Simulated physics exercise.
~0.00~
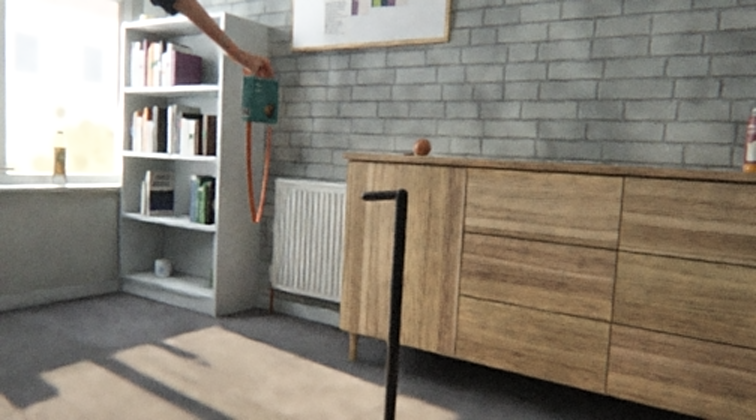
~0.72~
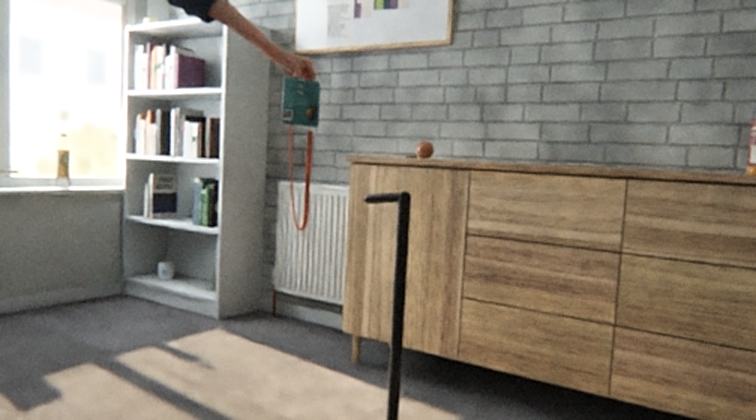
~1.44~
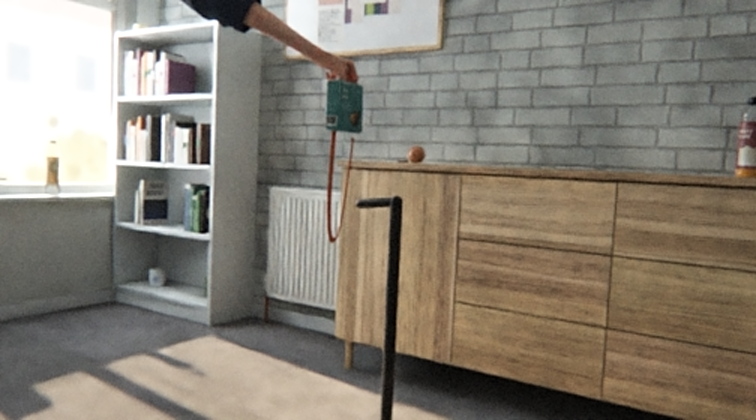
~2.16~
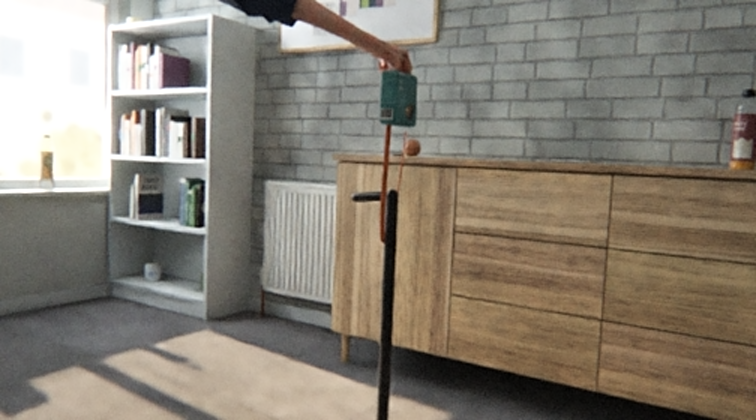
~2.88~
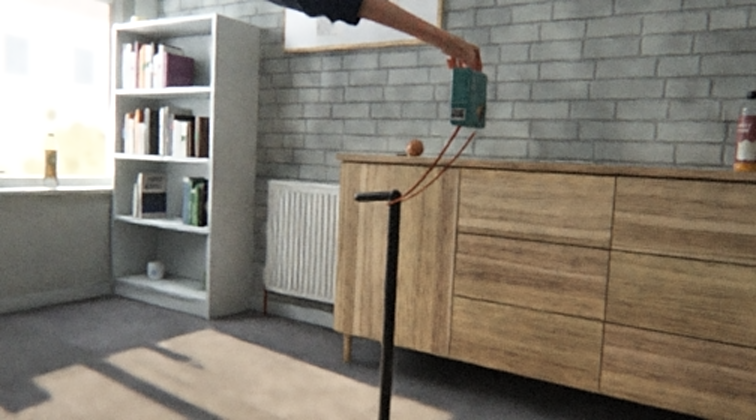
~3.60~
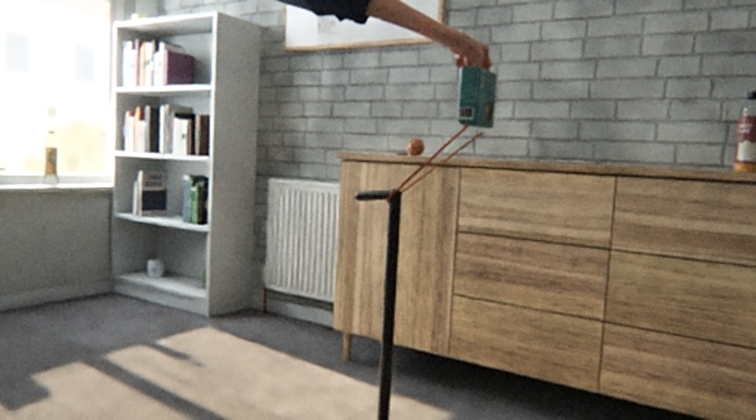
In this clip, a hand carries a turquoise pouch with a hanging orange loop rightward through a room, above a black post with a sideways hook. The loop catches on the post as the pouch passes, and the hand stops with the loop pulled tight.
